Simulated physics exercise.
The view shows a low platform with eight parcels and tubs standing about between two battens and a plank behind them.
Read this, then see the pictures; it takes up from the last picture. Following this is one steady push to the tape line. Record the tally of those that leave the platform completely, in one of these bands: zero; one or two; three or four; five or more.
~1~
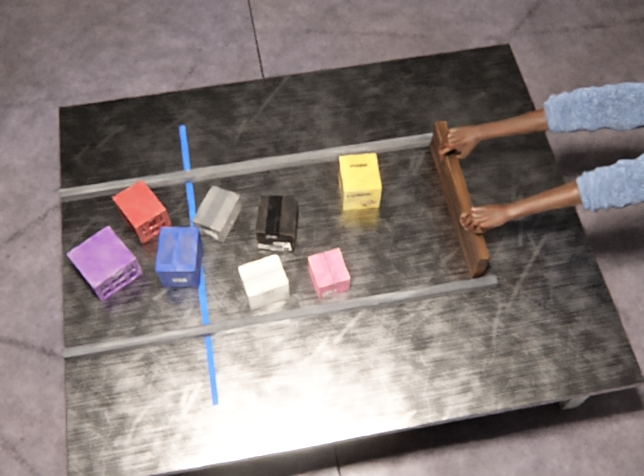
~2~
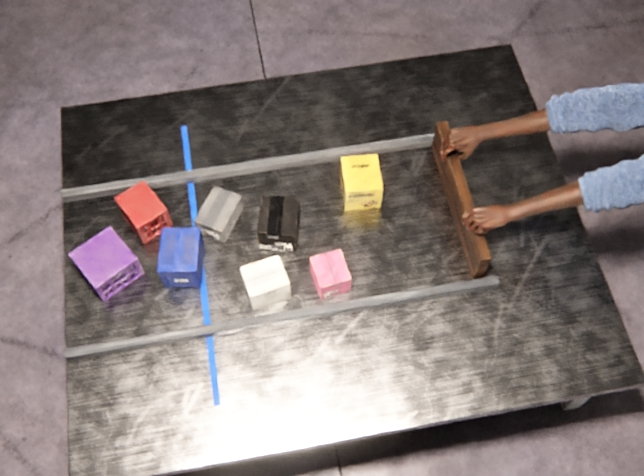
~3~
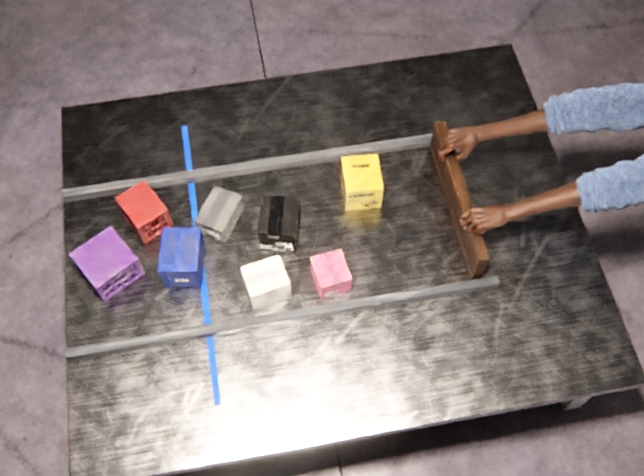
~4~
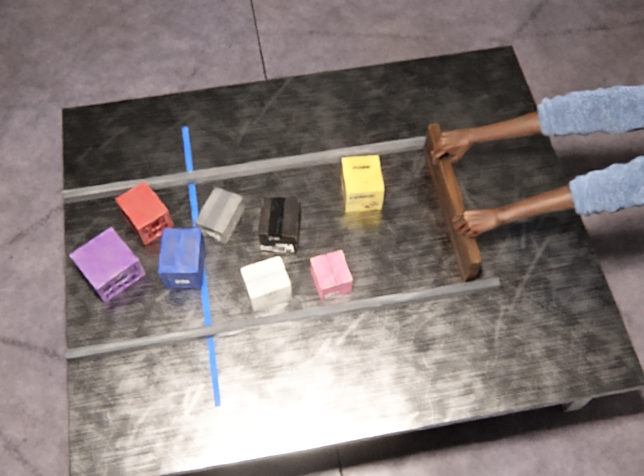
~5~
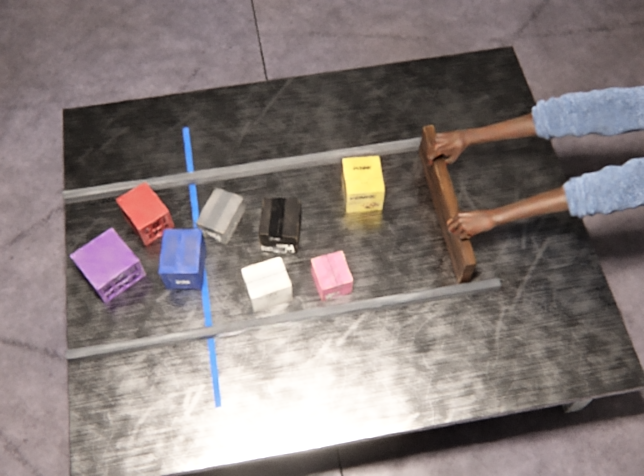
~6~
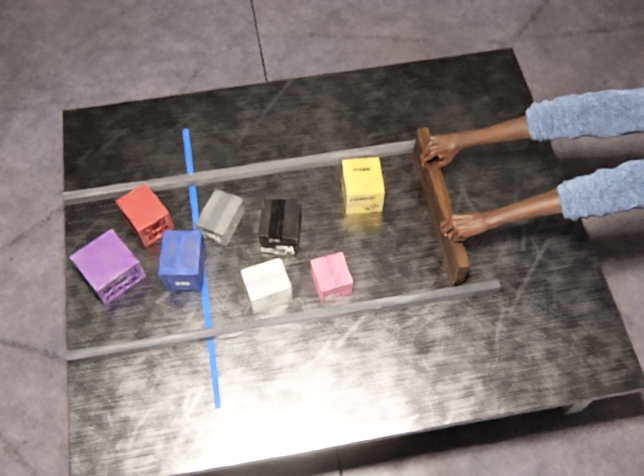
Tally: Zero.
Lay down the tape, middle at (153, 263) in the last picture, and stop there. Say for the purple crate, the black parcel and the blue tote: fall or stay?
The purple crate is lost, the black parcel does not fall, the blue tote holds on.
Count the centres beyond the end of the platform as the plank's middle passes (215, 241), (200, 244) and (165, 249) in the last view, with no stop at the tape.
Middles past end - pos 1: 0, pos 2: 0, pos 3: 1.
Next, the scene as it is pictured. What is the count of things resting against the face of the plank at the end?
It touches 3.
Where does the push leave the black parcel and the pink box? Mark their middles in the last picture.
The black parcel ends at (178, 268) and the pink box at (189, 302).
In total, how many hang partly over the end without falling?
That'd be 1.
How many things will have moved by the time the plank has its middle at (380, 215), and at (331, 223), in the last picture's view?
Tally: First 1; then 3.
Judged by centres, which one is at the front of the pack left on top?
Nearest at the end: The purple crate.
Soon after, none off yet; purple crate at rest near (108, 267); red crate at rest near (145, 215); blue tote at rest near (184, 261).
At rest, the number that fall off is zero.
